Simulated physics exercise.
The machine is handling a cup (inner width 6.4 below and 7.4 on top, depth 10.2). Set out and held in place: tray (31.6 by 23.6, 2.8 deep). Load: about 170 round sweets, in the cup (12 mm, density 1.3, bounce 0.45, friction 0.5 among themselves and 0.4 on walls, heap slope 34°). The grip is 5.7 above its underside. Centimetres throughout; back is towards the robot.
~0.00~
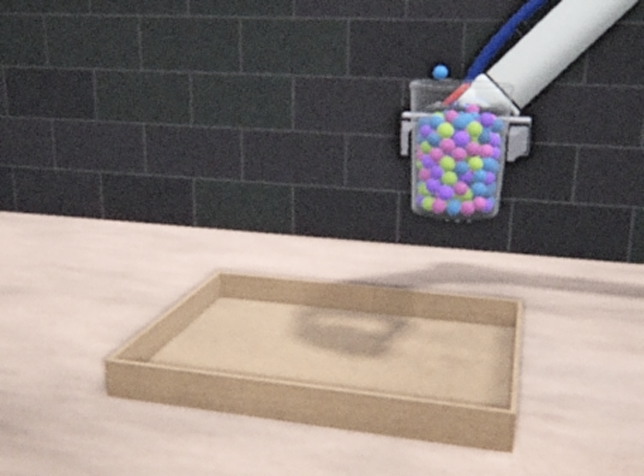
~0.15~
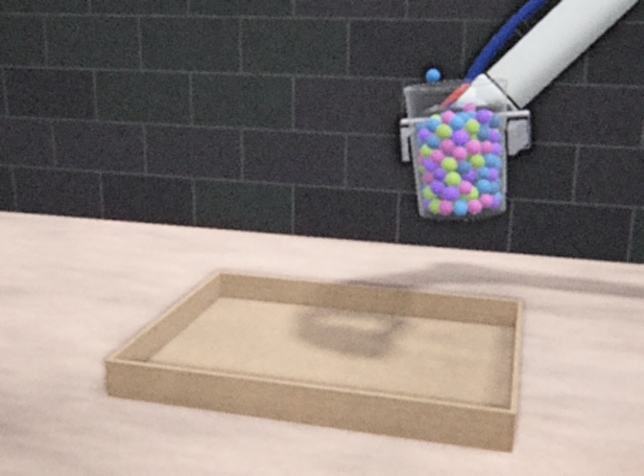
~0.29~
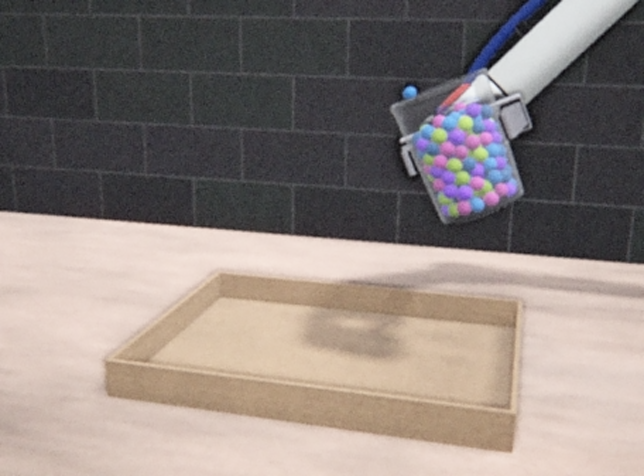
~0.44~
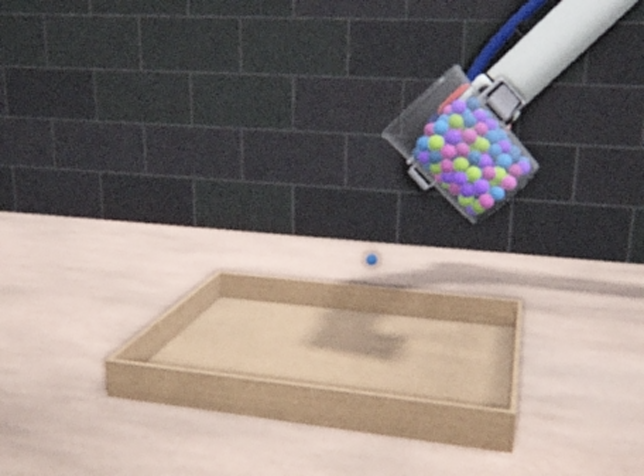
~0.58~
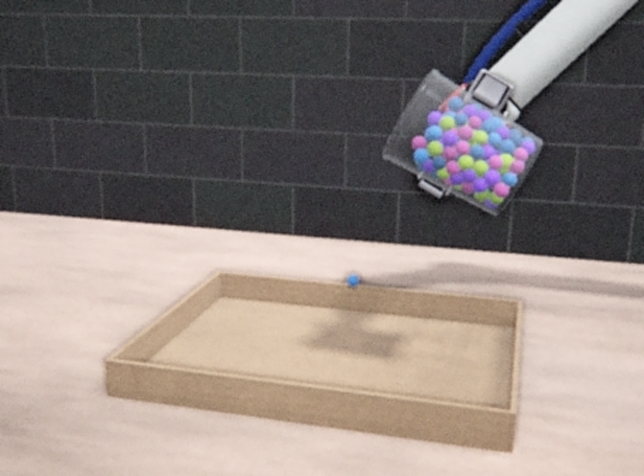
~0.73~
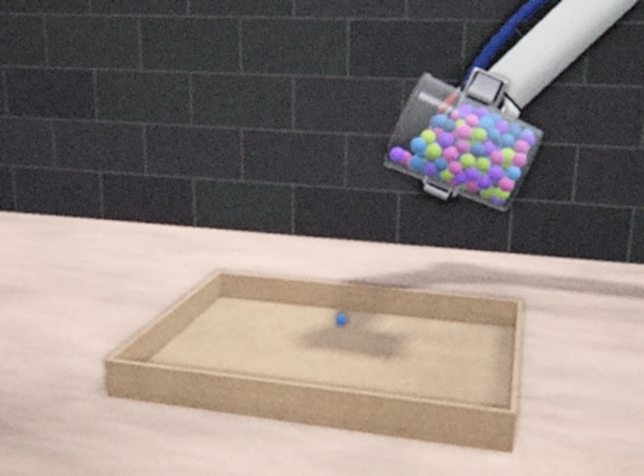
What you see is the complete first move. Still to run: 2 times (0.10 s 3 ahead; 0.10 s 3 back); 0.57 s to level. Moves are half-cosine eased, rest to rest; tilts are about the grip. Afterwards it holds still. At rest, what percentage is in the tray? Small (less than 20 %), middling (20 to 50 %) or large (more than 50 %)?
In the tray the share is middling, 20 to 50 %.
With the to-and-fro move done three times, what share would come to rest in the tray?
It would be near 35 per cent.
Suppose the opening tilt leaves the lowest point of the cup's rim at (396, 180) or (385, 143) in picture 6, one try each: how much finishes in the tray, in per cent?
Some 65 and 10 per cent.
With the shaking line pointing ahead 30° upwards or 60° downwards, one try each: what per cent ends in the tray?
About 35 and 0 per cent.
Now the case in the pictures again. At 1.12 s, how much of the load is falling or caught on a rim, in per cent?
Roughly 8 per cent.
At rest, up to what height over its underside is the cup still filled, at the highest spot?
Roughly 7.5 cm.
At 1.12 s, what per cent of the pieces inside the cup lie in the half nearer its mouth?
Some 55 per cent.
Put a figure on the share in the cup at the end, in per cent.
About 70 per cent.
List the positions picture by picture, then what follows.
The first picture shows cup middle at (458, 151), level; upper third of the load around (460, 131), from x 425 to 495, top at y 75; 166 in the cup.
The second picture shows cup middle at (459, 151), tilted 7° forward; upper third of the load around (460, 132), from x 420 to 495, top at y 75.
The third picture shows cup middle at (461, 150), tilted 24° forward; upper third of the load around (464, 133), from x 410 to 510, top at y 95; 165 in the cup, 1 in flight or on a rim.
The fourth picture shows cup middle at (463, 149), tilted 45° forward; upper third of the load around (464, 130), from x 370 to 525, top at y 105; 165 in the cup, 1 in flight or on a rim.
The fifth picture shows cup middle at (465, 147), tilted 62° forward; upper third of the load around (470, 131), from x 355 to 530, top at y 105; 165 in the cup, 1 in the tray.
The sixth picture shows cup middle at (465, 146), tilted 69° forward; upper third of the load around (472, 132), from x 340 to 530, top at y 110; 165 in the cup, 1 in the tray.
By 1.12 s, tilted 69° forward, highest piece 22 above the table; 134 in the cup, 18 in the tray, 14 in flight or on a rim.
By 1.51 s, tilted 18° forward, highest piece 24 above the table; 120 in the cup, 45 in the tray, 1 on the table or floor.
By 1.90 s, level, highest piece 22 above the table; 119 in the cup, 46 in the tray, 1 on the table or floor.
By 2.95 s, level, highest piece 22 above the table; 119 in the cup, 46 in the tray, 1 on the table or floor.
Final count, 119 in the cup, 46 in the tray, 1 on the table or floor. That is 28 % in the tray.
